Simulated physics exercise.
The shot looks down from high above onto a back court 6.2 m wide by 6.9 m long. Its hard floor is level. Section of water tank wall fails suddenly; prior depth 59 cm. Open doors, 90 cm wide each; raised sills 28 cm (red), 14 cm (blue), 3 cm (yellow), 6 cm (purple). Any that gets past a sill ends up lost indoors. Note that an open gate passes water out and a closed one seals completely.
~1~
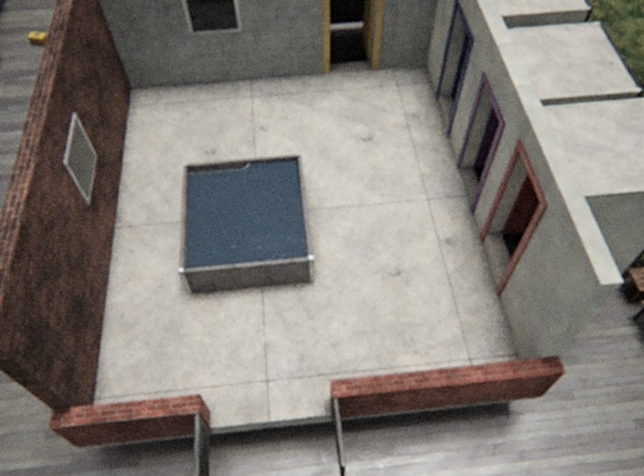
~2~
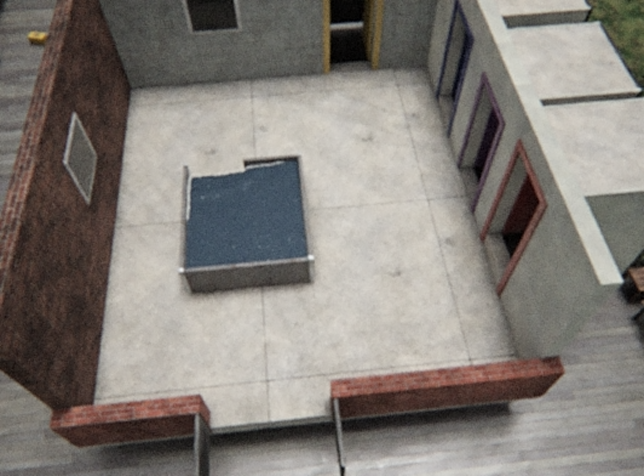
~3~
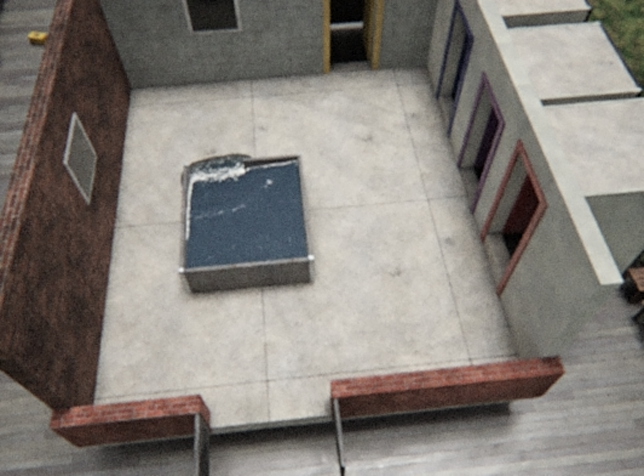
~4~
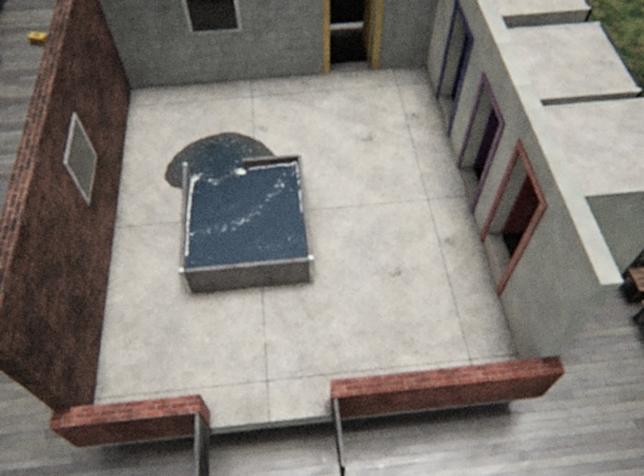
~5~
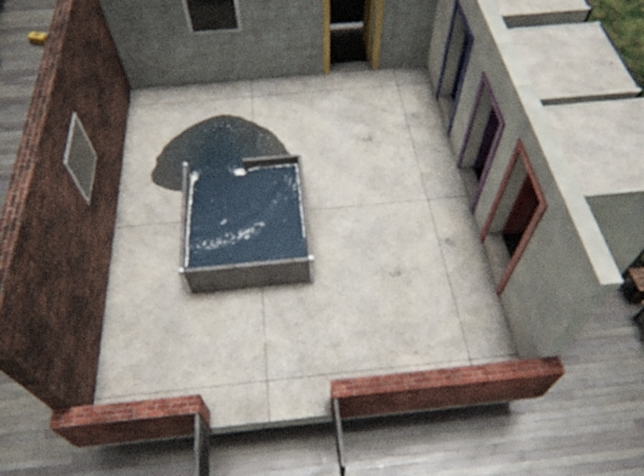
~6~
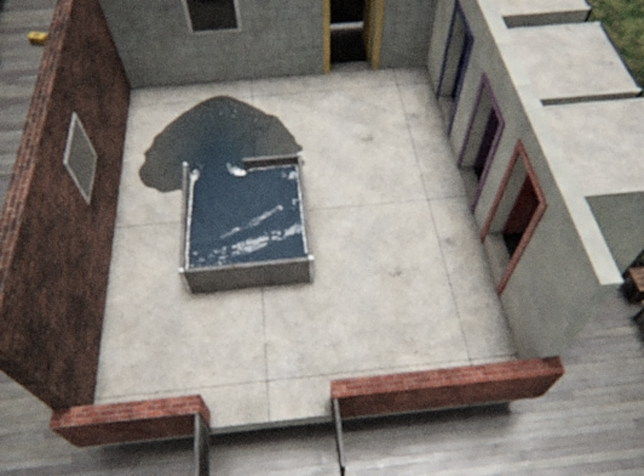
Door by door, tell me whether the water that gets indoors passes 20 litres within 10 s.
Outcome: Red door: Less than stated; blue door: Less than stated; yellow door: More than stated; purple door: Less than stated.
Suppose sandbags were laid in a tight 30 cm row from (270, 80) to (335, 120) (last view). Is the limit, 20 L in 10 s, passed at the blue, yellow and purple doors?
Against the limit, the blue door stays within it, the yellow door stays within it and the purple door stays within it.
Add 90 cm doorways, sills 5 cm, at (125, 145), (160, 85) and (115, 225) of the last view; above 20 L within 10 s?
Well, the first is on the high side, the second is on the high side, and the third is on the low side.
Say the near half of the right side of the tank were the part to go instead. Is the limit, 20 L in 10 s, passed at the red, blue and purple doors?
Compared with the limit, red is lower, blue is lower and purple is higher.
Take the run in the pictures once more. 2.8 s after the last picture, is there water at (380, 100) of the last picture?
Looks like it's submerged.
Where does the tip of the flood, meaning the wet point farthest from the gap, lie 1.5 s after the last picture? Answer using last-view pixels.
Point: Roughly (365, 71) in the last view.
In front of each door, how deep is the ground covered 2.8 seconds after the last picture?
Depths in cm: Red 0, blue 1, yellow 6, purple 0.
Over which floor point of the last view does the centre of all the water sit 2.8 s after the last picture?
About (236, 160).
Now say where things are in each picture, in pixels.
The first picture shows still water, 59 cm deep, in the water tank at (245, 212).
In the second picture, water pours out on the water tank's far side and has run 0.6 m, to a hidden place; typically 5 cm deep outside, 59 cm at the water tank's back.
In the third picture, the front is at (246, 158), 0.8 m from the gap on the water tank's far side; 0.7 m2 of floor is under water; 59 cm left at the back of the water tank.
In the fourth picture, water pours out on the water tank's far side and has run 1.3 m, to (236, 136); typically 6 cm deep outside, 59 cm at the water tank's back.
In the fifth picture, water pours out on the water tank's far side and has run 1.8 m, to (232, 119); typically 5 cm deep outside, 59 cm at the water tank's back.
In the sixth picture, the front is at (217, 99), 2.4 m from the gap on the water tank's far side; 4.1 m2 of floor is under water; 55 cm left at the back of the water tank.
Then, 0.7 s after the last picture water covers 20 % of the floor and is deepest (33 cm) near (211, 184); red door not reached, blue door not reached, yellow door not reached, purple door not reached.
Then, 1.5 s after the last picture water covers 25 % of the floor and is deepest (38 cm) near (132, 90); red door not reached, blue door not reached, yellow door 4 cm at the sill, 0 L in, purple door not reached.
Then, 2.8 s after the last picture water covers 35 % of the floor and is deepest (22 cm) near (183, 129); red door not reached, blue door not reached, yellow door 6 cm at the sill, 5 L in, purple door not reached.
Then, 5.3 s after the last picture water covers 60 % of the floor and is deepest (16 cm) near (430, 84); red door 1 cm at the sill, 0 L in, blue door 13 cm at the sill, 0 L in, yellow door 6 cm at the sill, 19 L in, purple door 6 cm at the sill, 0 L in.
Then, 9.3 s after the last picture water covers 95 % of the floor and is deepest (10 cm) near (435, 102); red door 3 cm at the sill, 0 L in, blue door 9 cm at the sill, 0 L in, yellow door 6 cm at the sill, 38 L in, purple door 5 cm at the sill, 0 L in.
